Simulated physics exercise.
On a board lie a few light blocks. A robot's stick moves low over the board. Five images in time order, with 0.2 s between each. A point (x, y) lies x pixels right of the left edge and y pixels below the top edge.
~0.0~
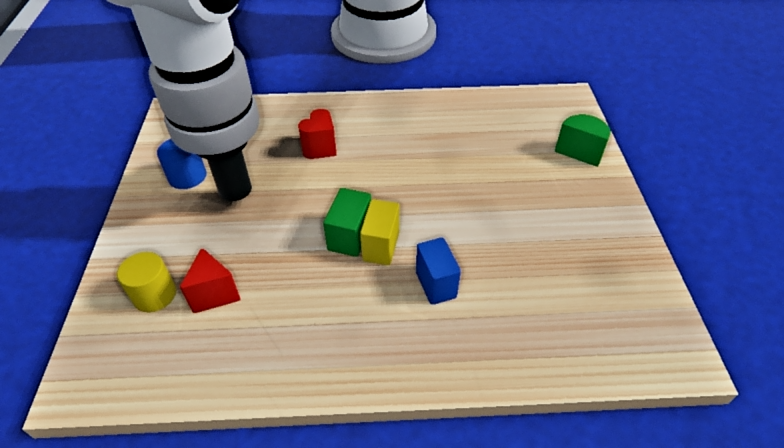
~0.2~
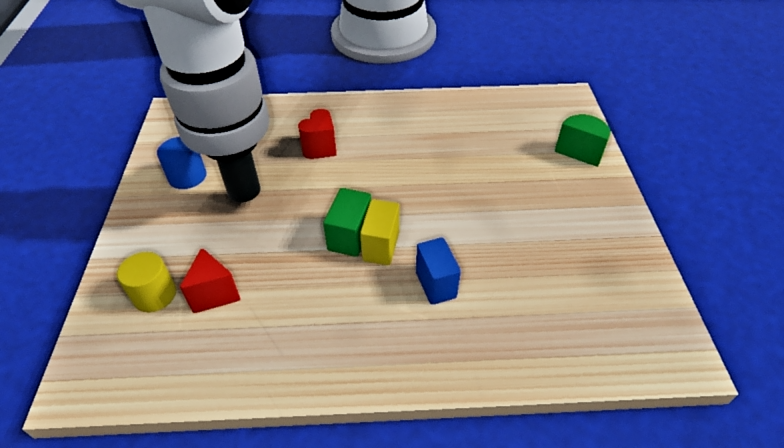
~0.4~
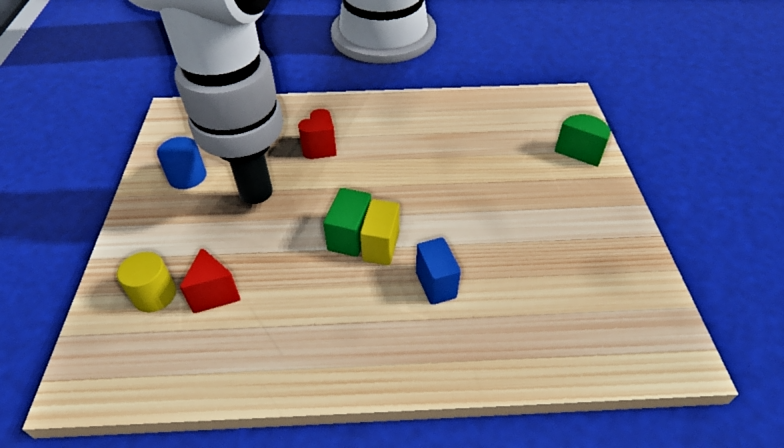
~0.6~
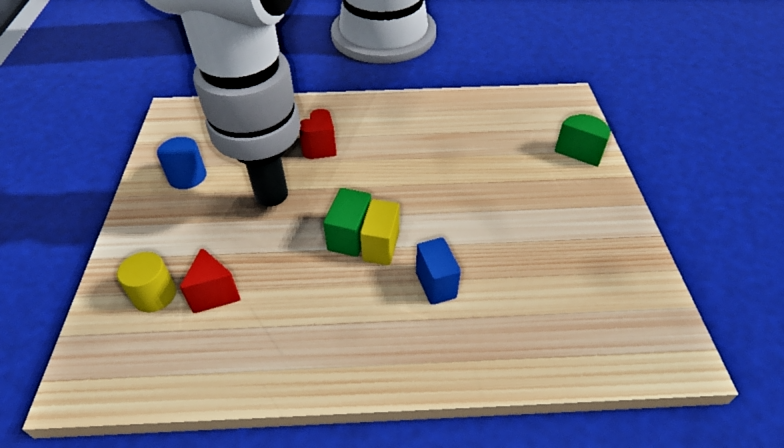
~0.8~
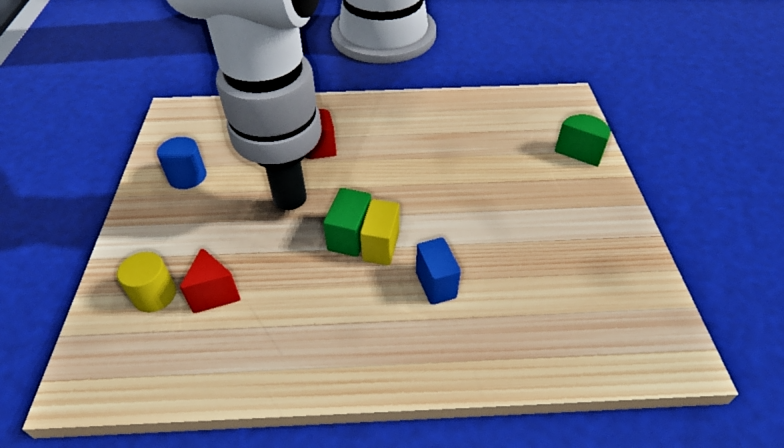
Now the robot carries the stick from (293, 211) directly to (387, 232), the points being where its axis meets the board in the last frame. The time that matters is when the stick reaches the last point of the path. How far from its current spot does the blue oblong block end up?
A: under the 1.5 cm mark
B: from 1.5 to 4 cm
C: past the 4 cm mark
(B)
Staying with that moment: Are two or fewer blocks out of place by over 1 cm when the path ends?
In short: No.
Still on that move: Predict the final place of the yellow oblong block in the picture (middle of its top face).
That would be at about pixel (419, 251).
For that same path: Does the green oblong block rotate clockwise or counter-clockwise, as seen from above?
My prediction: CW.
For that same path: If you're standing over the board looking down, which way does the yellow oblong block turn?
Verdict: Clockwise.
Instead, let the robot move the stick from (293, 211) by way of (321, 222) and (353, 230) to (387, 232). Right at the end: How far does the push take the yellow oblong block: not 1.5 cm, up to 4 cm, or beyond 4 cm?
The answer is over 4 cm.
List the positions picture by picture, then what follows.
The first picture shows tip of the stick (235, 190), middles of tops, green oblong block (348, 207), yellow oblong block (380, 218), blue oblong block (438, 257).
The second picture shows stick (244, 191), nothing pushed.
The third picture shows stick (256, 193), nothing pushed.
The fourth picture shows stick (272, 195), nothing pushed.
The fifth picture shows stick (290, 199), green oblong block (348, 207), yellow oblong block (380, 218), blue oblong block (438, 257).
On the path given first. One third of the way, stick (322, 206); nothing pushed yet.
Two thirds of the way, stick (354, 213); green oblong block (376, 218), turned 20° clockwise; yellow oblong block (402, 233), turned 25° clockwise.
At the end, stick (387, 220); green oblong block (404, 228), turned 45° clockwise; yellow oblong block (419, 251), turned 50° clockwise; blue oblong block (454, 274), turned 15° anticlockwise.
